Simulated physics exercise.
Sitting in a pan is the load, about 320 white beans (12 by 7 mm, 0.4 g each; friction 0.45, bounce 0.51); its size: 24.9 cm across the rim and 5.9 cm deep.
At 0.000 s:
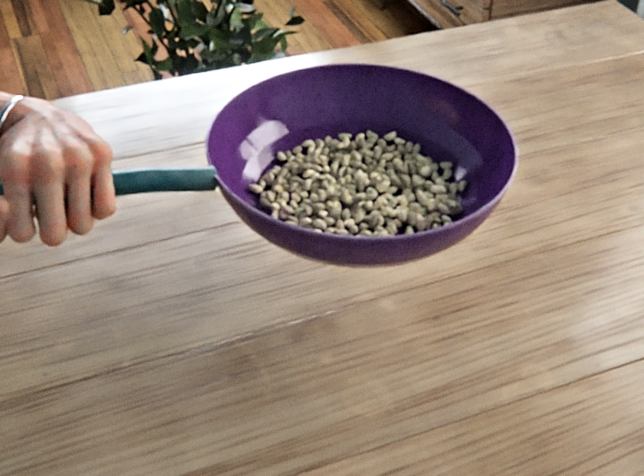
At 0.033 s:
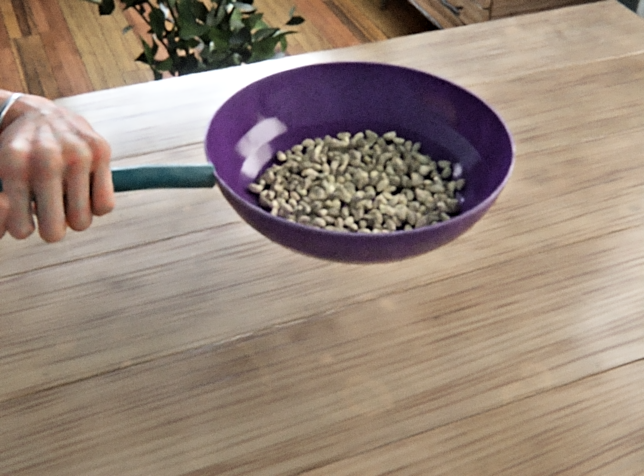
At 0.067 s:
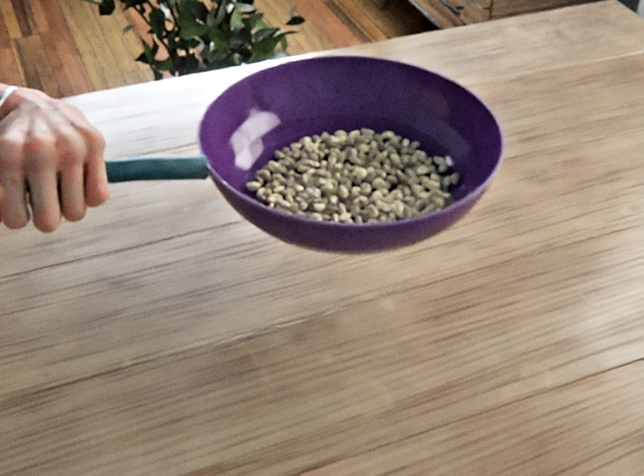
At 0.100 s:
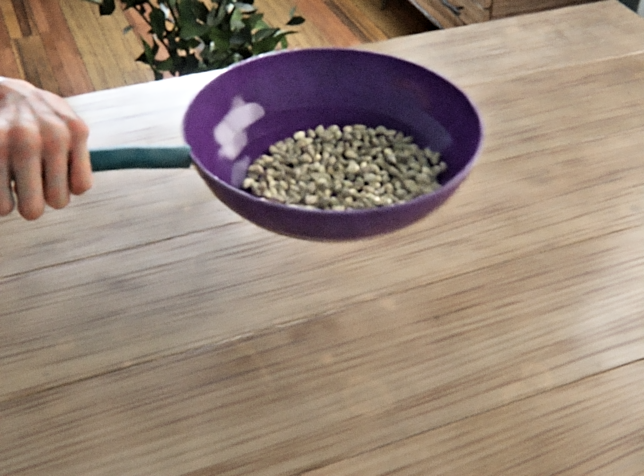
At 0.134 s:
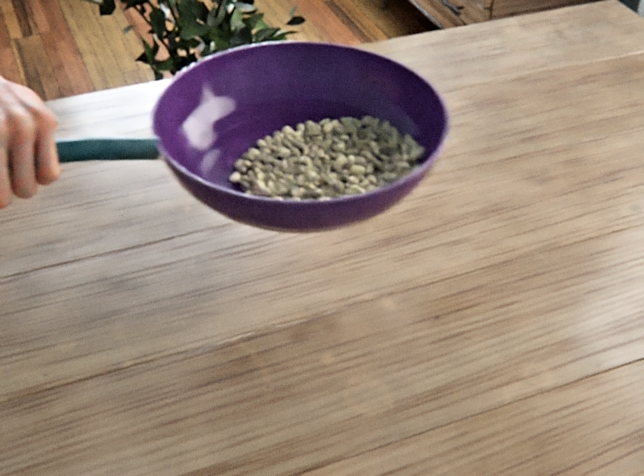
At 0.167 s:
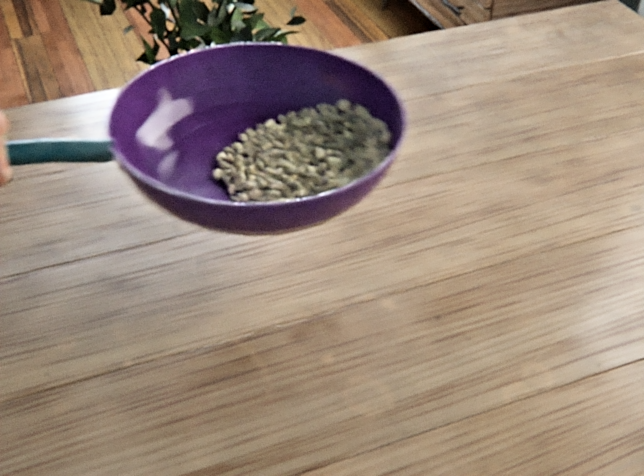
A purple pan with a teal handle, holding a heap of pale beans, is held above a wooden table by a hand at left. It first shifts slightly upward, then slides left with gathering speed as the hand leaves view, and the beans bunch toward the pan's right side.
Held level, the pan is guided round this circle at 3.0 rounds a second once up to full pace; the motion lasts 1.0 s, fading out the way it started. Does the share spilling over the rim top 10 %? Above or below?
Seems to me the spillage goes past a tenth.
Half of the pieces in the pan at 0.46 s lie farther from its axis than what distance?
About 10.5 cm.
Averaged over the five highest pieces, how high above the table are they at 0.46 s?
They're roughly 18 cm up.
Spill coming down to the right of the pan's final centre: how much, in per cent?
About 50 percent.
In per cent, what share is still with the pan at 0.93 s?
Roughly 30 per cent.
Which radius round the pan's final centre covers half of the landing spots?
Roughly 38 centimetres.
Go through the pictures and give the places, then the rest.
The first frame shows pan at (355, 246); tilt 0 degrees; moved 0.0 cm; top of the load at (328, 141).
The second frame shows pan at (353, 242); tilt 0 degrees; moved 0.4 cm; top of the load at (327, 140).
The third frame shows pan at (346, 232); tilt 0 degrees; moved 1.7 cm; top of the load at (325, 137).
The fourth frame shows pan at (330, 220); tilt 0 degrees; moved 3.7 cm; top of the load at (319, 131).
The fifth frame shows pan at (300, 210); tilt 0 degrees; moved 6.4 cm; top of the load at (325, 124).
The sixth frame shows pan at (261, 212); tilt 0 degrees; moved 9.4 cm; top of the load at (358, 111). Its speed is now 1.24 m/s.
After 0.46 s, pan 55 %, in the air 45 %; middle of the pieces not yet landed near (292, 252).
After 0.71 s, fallen in front of where it stops 20 %, fallen right of where it stops 10 %, pan 35 %, fallen behind where it stops 5 %, fallen left of where it stops 20 %, in the air 10 %; middle of the pieces not yet landed near (214, 189).
After 0.93 s, fallen in front of where it stops 30 %, fallen right of where it stops 15 %, pan 30 %, fallen behind where it stops 10 %, fallen left of where it stops 15 %, in the air 5 %; middle of the pieces not yet landed near (309, 156).
Then, at 1.15 s, fallen in front of where it stops 30 %, fallen right of where it stops 15 %, pan 30 %, fallen behind where it stops 10 %, fallen left of where it stops 15 %; middle of the pieces not yet landed near (225, 202).
By 2.7 s all is still; fallen in front of where it stops 30 %, fallen right of where it stops 15 %, pan 30 %, fallen behind where it stops 10 %, fallen left of where it stops 15 %.
